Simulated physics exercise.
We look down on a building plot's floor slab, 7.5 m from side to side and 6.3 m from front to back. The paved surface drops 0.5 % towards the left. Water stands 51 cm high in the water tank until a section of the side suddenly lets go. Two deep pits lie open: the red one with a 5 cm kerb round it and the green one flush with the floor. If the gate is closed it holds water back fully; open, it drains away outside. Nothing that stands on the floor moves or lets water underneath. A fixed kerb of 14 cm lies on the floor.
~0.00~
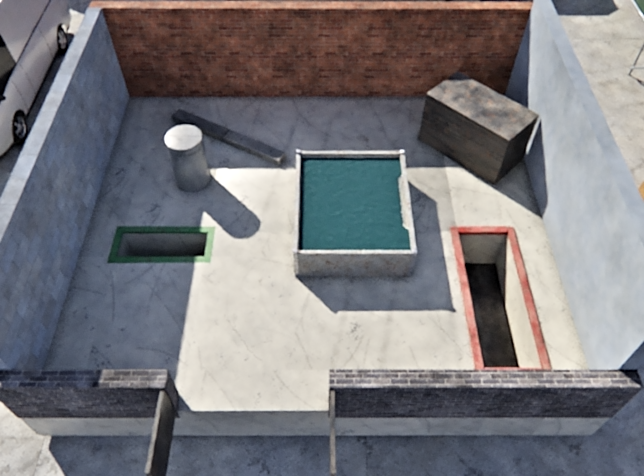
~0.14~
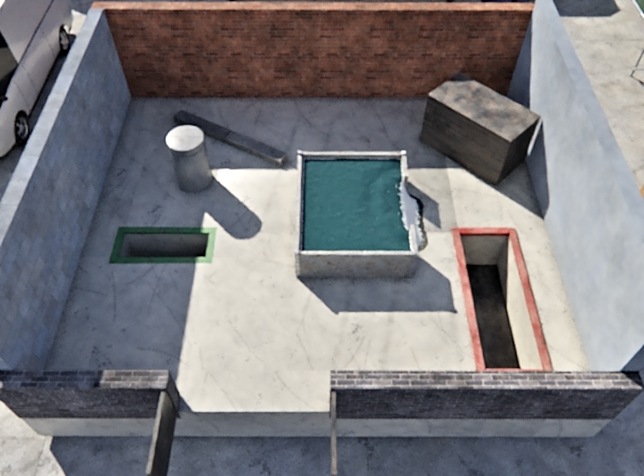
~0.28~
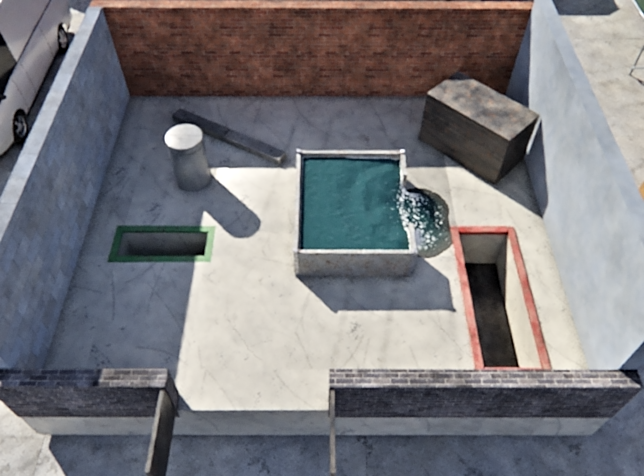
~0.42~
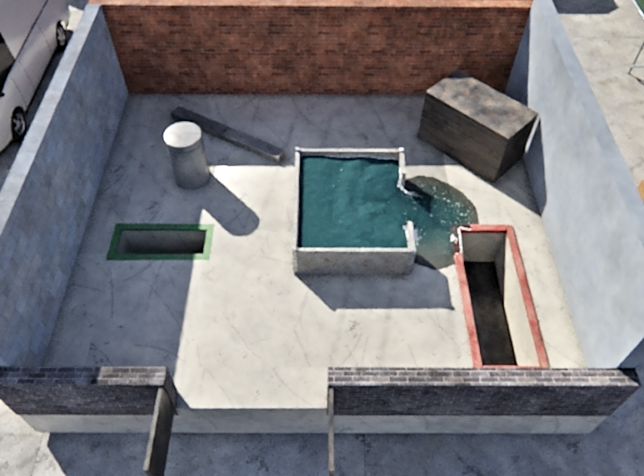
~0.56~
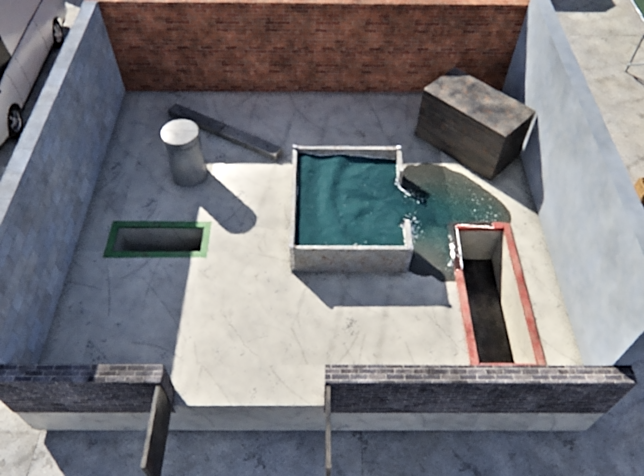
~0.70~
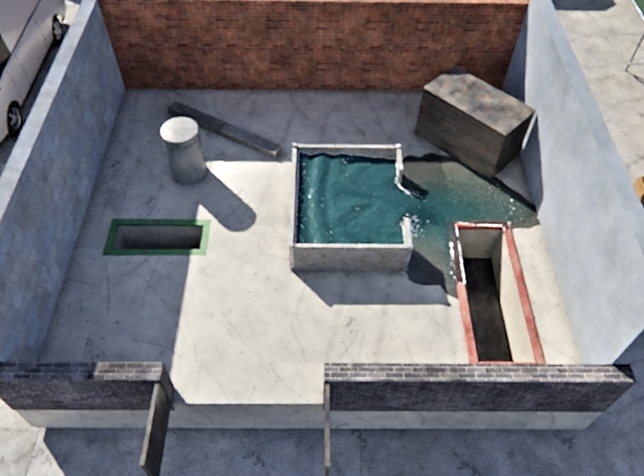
A square tank of blue-green water stood still in a walled yard, then its right side broke open and water gushed out, spreading across the pale floor past the red-edged pit's far end.
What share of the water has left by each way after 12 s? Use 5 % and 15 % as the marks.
The gate takes not even 5 %; the red pit takes above 15 %; the green pit takes under 5 %.
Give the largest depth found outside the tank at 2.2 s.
About 34 cm.
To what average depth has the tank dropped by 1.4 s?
Roughly 35 cm on average.
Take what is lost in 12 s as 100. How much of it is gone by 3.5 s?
Some 45 per cent by then.
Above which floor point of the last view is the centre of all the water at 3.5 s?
Near (408, 218).
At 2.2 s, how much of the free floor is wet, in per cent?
Some 15 per cent of it.
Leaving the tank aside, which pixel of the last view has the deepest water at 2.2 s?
Around (515, 167).
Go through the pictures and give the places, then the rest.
The water tank at (352, 202) is whole and still, 51 cm deep, in the first frame.
Water pours out at (405, 216) and has run 0.6 m, to (410, 198); deepest outside 24 cm, 51 cm at the water tank's back, in the second frame.
Water pours out at (403, 216) and has run 0.8 m, to (437, 200); deepest outside 27 cm, 51 cm at the water tank's back, in the third frame.
The front is at (469, 206), 1.2 m from the gap at (402, 215); 1.5 m2 of floor is under water; 51 cm left at the back of the water tank, in the fourth frame.
The front is at (503, 209), 1.8 m from the gap at (399, 212); 2.3 m2 of floor is under water; 49 cm left at the back of the water tank, in the fifth frame.
Water pours out at (399, 210) and has run 2.3 m, to (536, 213); deepest outside 32 cm, 43 cm at the water tank's back, in the sixth frame.
After 1.4 s water covers 10 % of the floor and is deepest (30 cm) near (520, 182); gone so far, the gate 0 %, the red pit 6 %, the green pit 0 %.
After 2.2 s water covers 15 % of the floor and is deepest (34 cm) near (515, 167); gone so far, the gate 0 %, the red pit 11 %, the green pit 0 %.
After 3.5 s water covers 25 % of the floor and is deepest (20 cm) near (473, 205); gone so far, the gate 0 %, the red pit 17 %, the green pit 0 %.
After 7.0 s water covers 55 % of the floor and is deepest (12 cm) near (545, 362); gone so far, the gate 0 %, the red pit 29 %, the green pit 0 %.
After 12.0 s water covers 70 % of the floor and is deepest (7 cm) near (561, 374); gone so far, the gate 1 %, the red pit 34 %, the green pit 1 %.
